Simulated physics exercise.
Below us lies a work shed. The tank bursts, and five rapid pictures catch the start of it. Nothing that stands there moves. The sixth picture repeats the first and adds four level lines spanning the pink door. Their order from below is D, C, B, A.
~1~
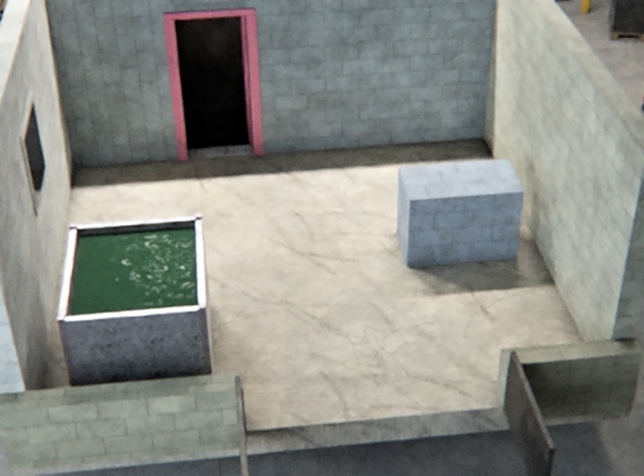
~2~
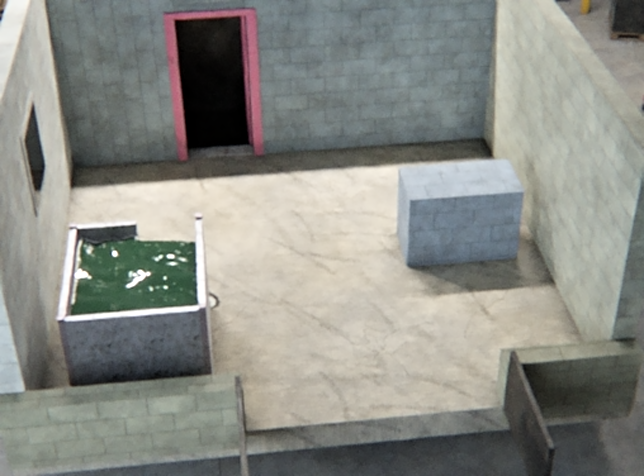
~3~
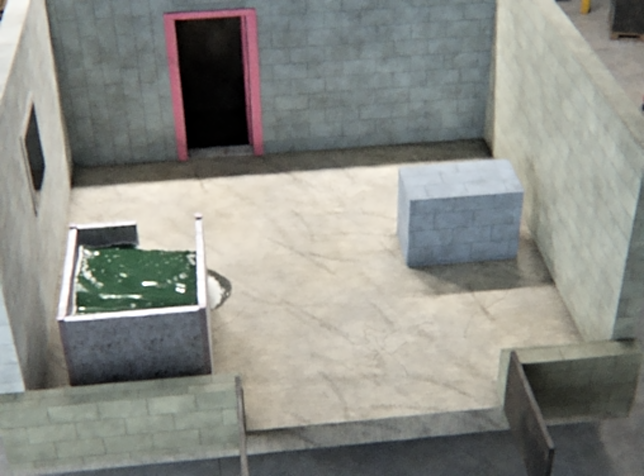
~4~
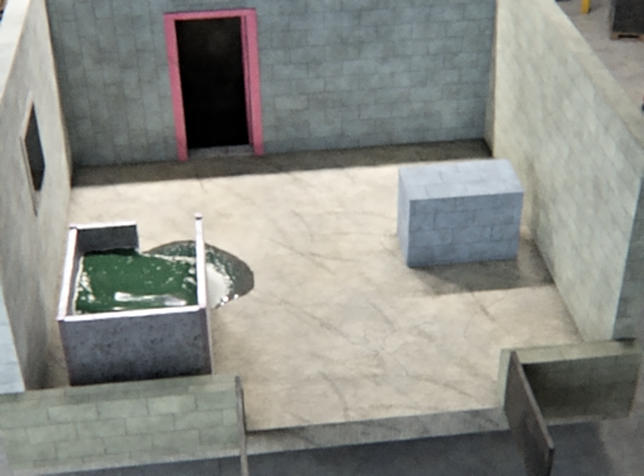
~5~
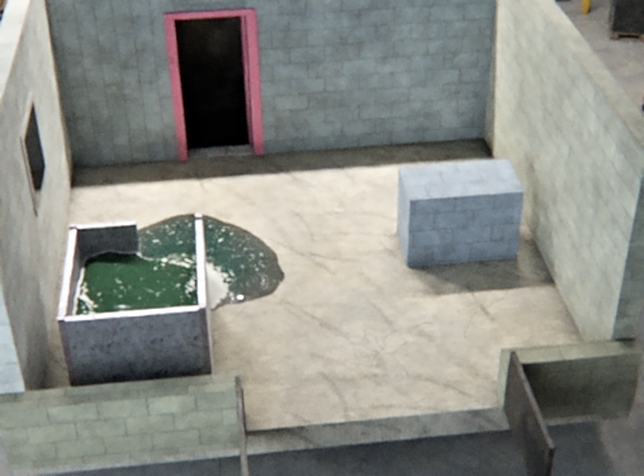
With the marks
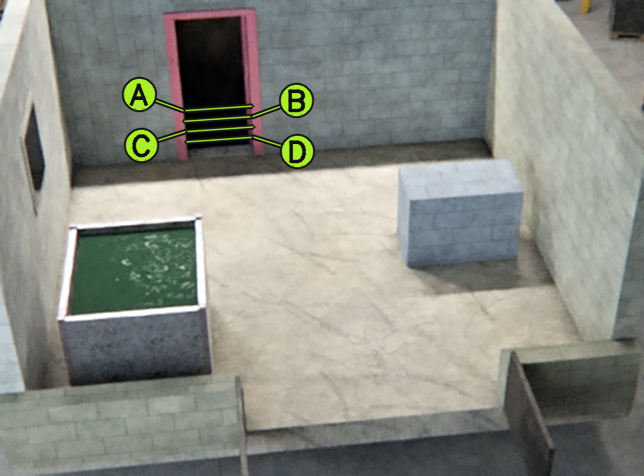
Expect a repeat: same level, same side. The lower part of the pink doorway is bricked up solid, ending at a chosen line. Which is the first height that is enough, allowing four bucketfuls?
I would pick mark D.
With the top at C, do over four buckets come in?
No.
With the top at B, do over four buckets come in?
No, not at all.
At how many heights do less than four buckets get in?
All of the four.
On the marked copy, A at (217, 108); B at (218, 118); C at (219, 129); D at (220, 139); from the bottom up D, C, B, A.
Choosing A, nothing gets over.
Choosing B, nothing gets over.
Choosing C, nothing gets over.
Choosing D, a bucket or two gets in.
